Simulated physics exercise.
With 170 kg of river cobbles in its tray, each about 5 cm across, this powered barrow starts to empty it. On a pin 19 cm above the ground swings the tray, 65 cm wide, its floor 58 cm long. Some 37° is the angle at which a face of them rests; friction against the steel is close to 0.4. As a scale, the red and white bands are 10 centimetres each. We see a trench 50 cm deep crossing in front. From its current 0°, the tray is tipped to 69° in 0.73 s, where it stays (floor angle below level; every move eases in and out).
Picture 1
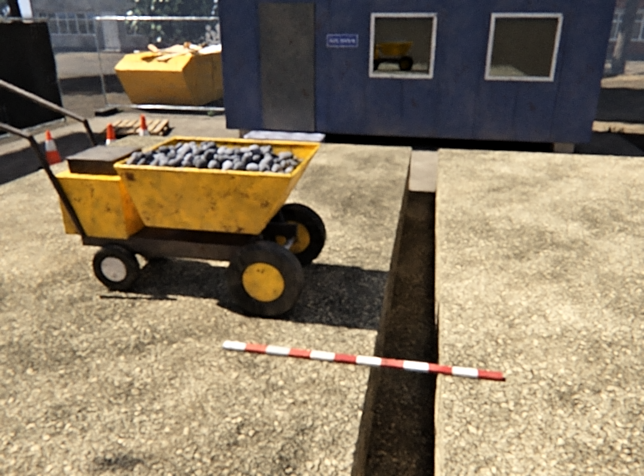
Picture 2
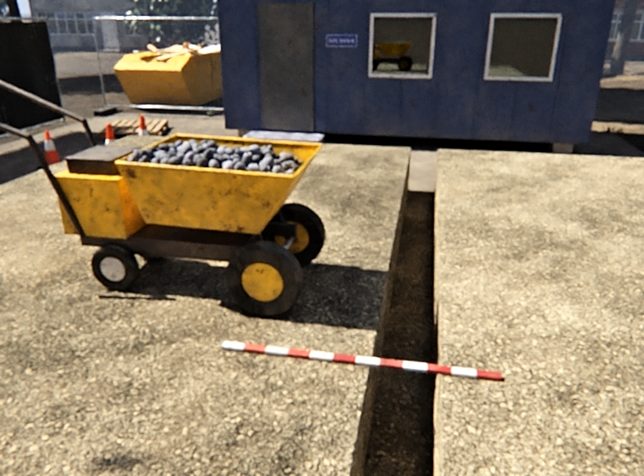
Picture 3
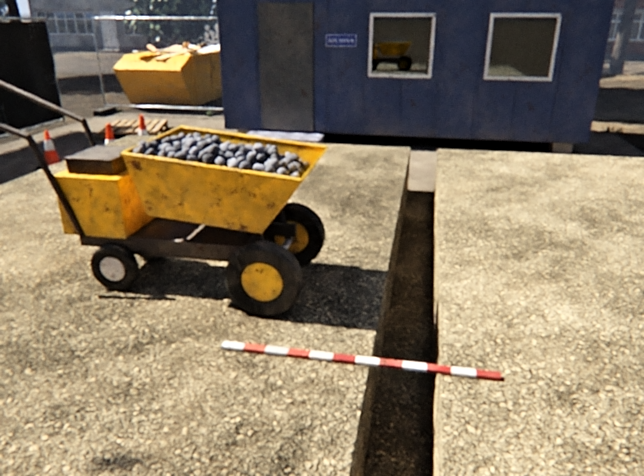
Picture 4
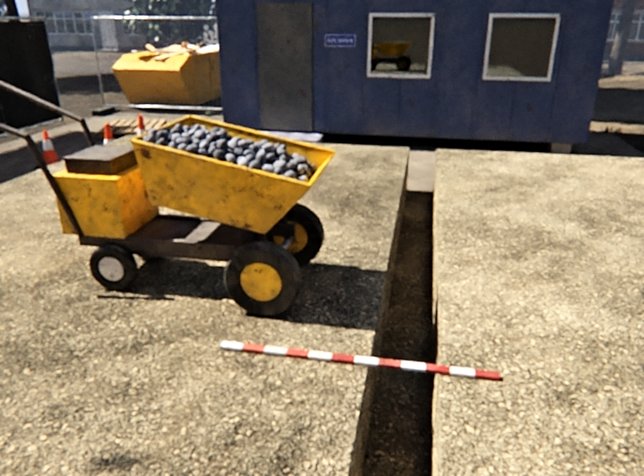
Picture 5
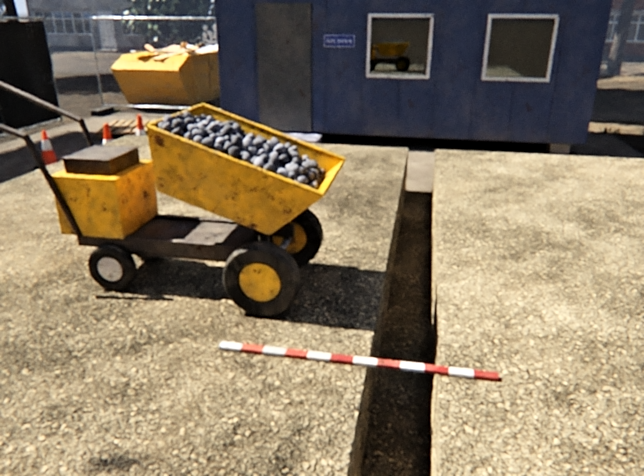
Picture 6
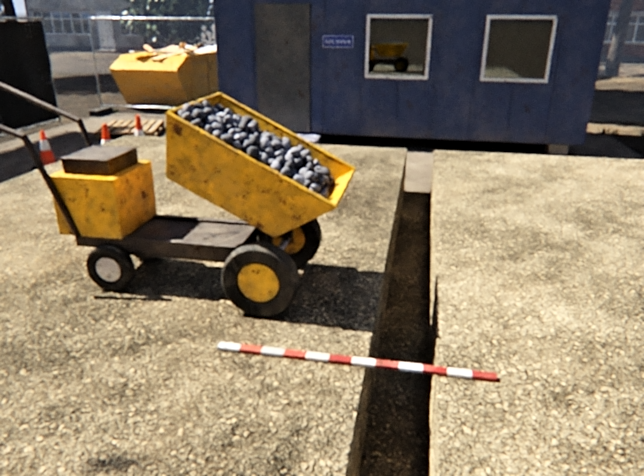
The yellow tray of grey stones tilts steadily forward to the right on its barrow.
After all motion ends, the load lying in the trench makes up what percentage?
It makes up about 63 per cent.
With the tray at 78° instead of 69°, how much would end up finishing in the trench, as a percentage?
I'd guess some 70 in a hundred.
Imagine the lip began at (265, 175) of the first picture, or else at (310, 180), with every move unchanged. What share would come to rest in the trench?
It comes to about 70 and 50 in a hundred.
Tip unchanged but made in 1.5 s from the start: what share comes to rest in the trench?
Then some 75 per cent would.
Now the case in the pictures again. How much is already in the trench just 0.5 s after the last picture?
25 per cent or so by then.
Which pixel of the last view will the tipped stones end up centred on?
At about pixel (415, 356) in the last view.
Then, 0.2 s after the last picture the floor is at 59°, 100 % in the tray; the foremost stones are at (373, 229).
Then, 0.5 s after the last picture the floor is at 69°, 71 % in the tray, 24 % in the trench, 5 % past the trench; the foremost stones are at (460, 300).
Then, 0.9 s after the last picture the floor is at 69°, 34 % in the tray, 40 % in the trench, 26 % past the trench; the foremost stones are at (621, 333).
Then, 2.8 s after the last picture the floor is at 69°, 10 % in the tray, 63 % in the trench, 27 % past the trench; the foremost stones are past the picture's edge.
